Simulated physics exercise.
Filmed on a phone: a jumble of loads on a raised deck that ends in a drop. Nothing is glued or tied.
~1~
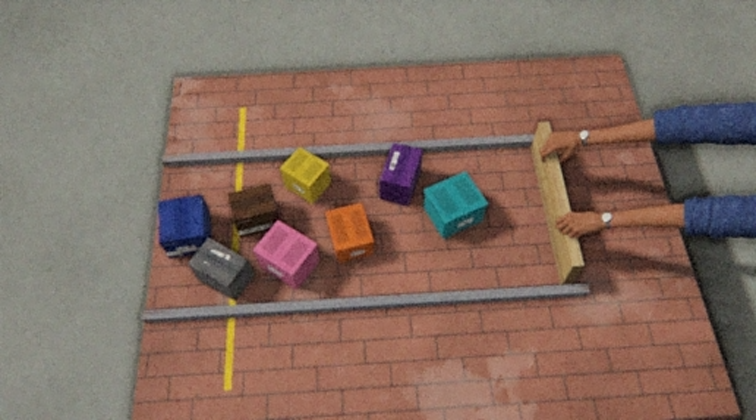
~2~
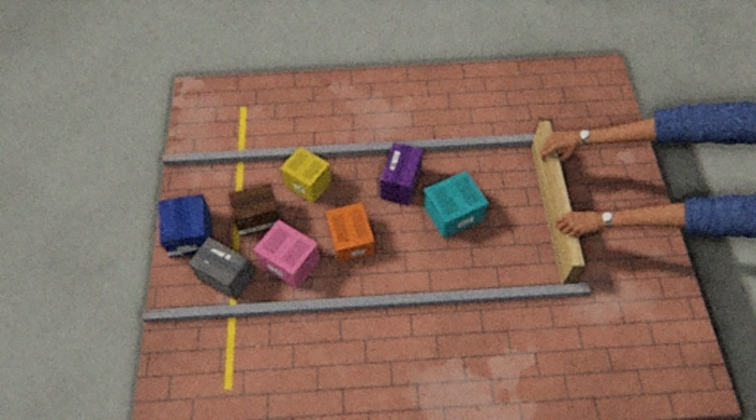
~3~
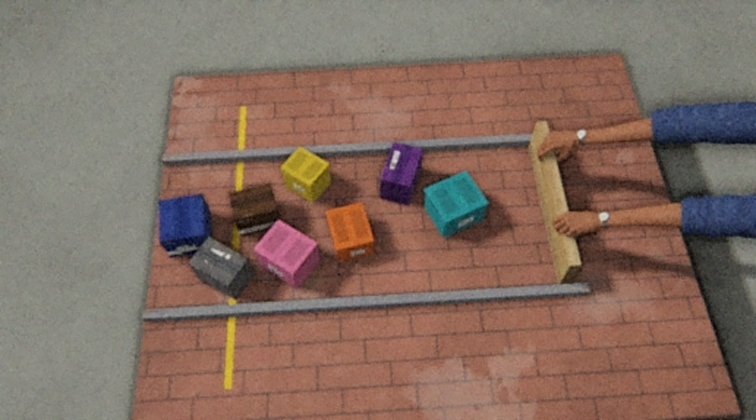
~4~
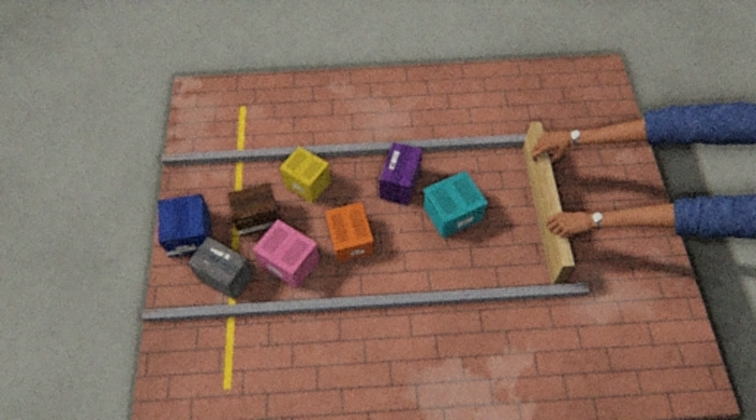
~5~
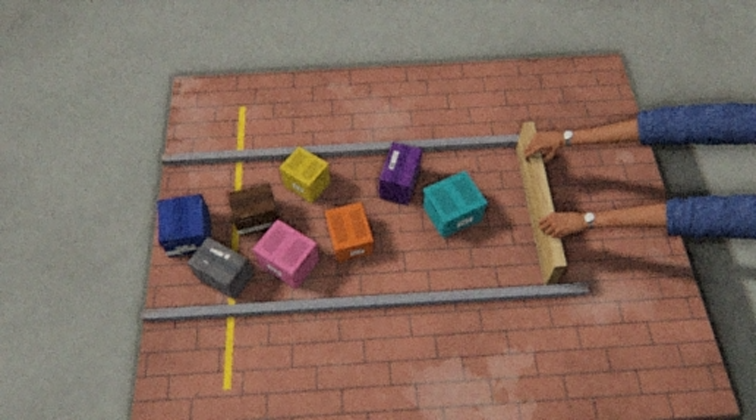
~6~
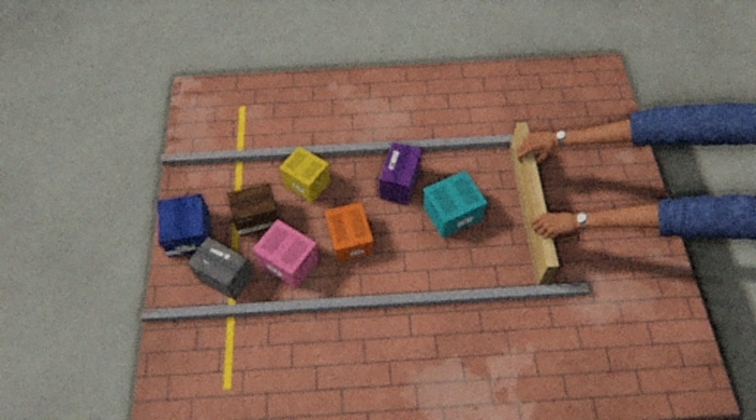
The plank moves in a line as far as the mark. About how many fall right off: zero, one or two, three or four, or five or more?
Here the number that fall off is one or two.
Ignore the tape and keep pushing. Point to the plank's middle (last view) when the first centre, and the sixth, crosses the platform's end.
About (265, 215), then (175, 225).
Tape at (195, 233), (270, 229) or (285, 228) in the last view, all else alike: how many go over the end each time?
It would be 4, 0 and 0.
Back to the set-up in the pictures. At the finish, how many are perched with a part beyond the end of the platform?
Overhanging: 2.
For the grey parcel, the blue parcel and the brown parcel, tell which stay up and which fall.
The grey parcel remains up, the blue parcel is lost, the brown parcel stays on.
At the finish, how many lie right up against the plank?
The number is 4.
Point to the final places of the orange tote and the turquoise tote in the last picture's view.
Near (210, 234) and (211, 197).
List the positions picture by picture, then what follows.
In the first picture, blue parcel (186, 227); grey parcel (222, 270); brown parcel (255, 211); plank (555, 201); tape (236, 232).
In the second picture, grey parcel (223, 269); purple parcel (402, 174).
In the third picture, brown parcel (255, 210); yellow tote (307, 176).
In the fourth picture, blue parcel (185, 226); turquoise tote (454, 205).
In the fifth picture, grey parcel (222, 269); orange tote (350, 233).
In the sixth picture, blue parcel (185, 226); grey parcel (222, 269); brown parcel (254, 210); plank (532, 202); tape (236, 231).
Early on, none off yet; blue parcel at rest near (185, 226); grey parcel at rest near (222, 269); brown parcel at rest near (254, 210).
Finally, the number that fall off is one or two; lost, blue parcel.
